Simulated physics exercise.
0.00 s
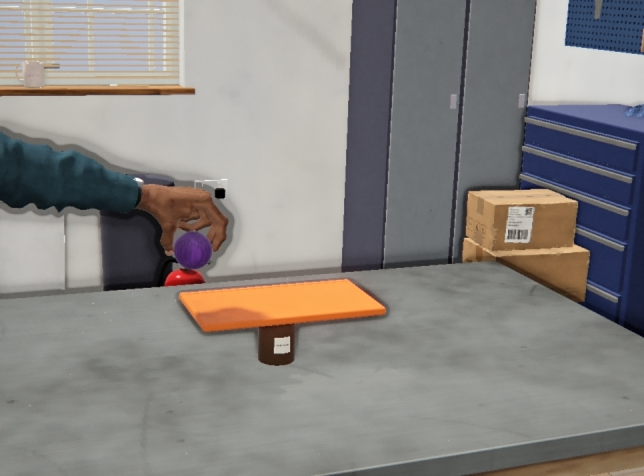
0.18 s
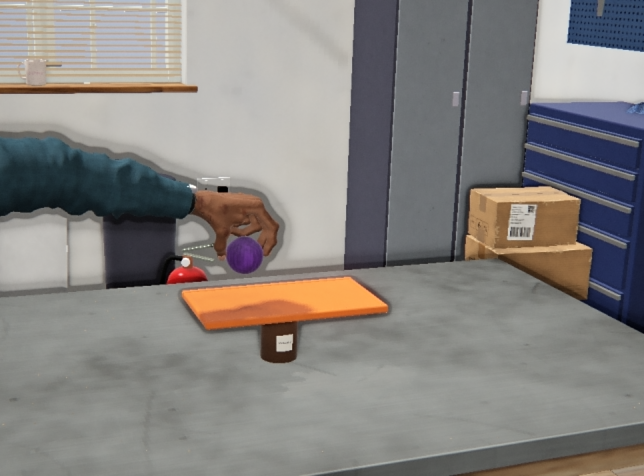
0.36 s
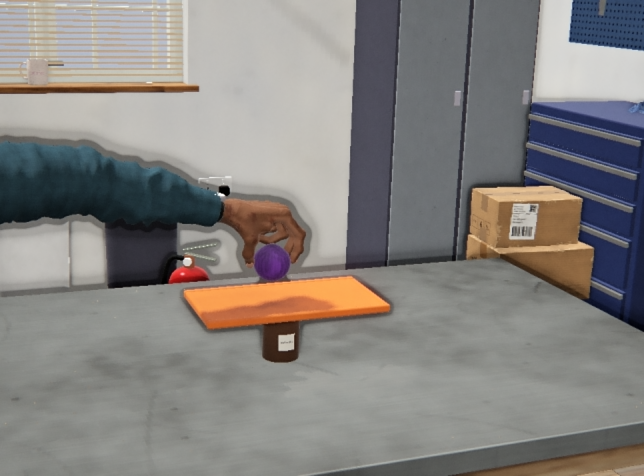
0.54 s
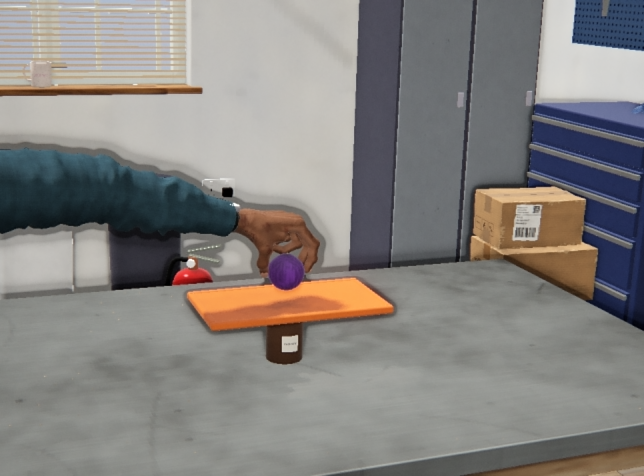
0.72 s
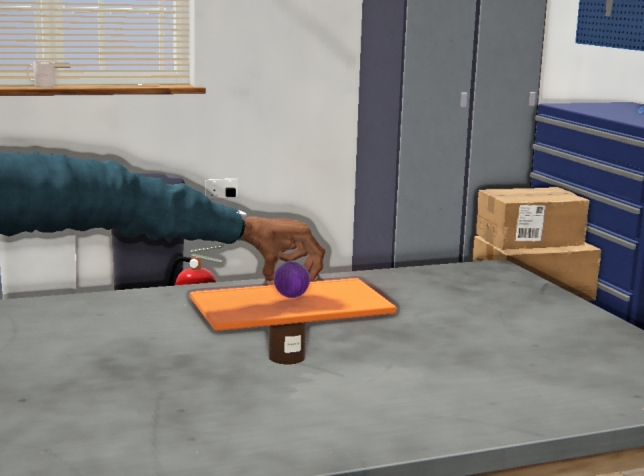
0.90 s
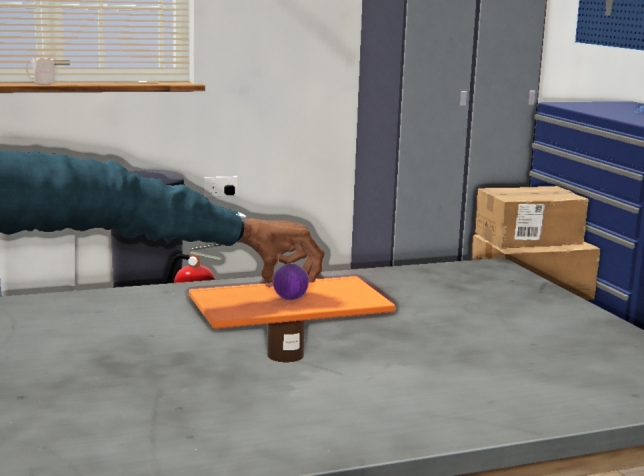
A hand moves right and lowers a purple onion onto an orange lid.
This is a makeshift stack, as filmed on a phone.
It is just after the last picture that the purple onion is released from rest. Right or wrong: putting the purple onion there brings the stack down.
Wrong, the stack stays up.
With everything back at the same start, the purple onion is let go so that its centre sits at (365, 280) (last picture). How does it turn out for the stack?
What happens next is that it goes down.
After 1.10 s, nothing has stirred.
After 1.30 s, purple onion resting near (291, 282).
At rest (2.0 s), all 3 in place. Seen from the same camera at the end, purple onion near (291, 282). The stack holds.
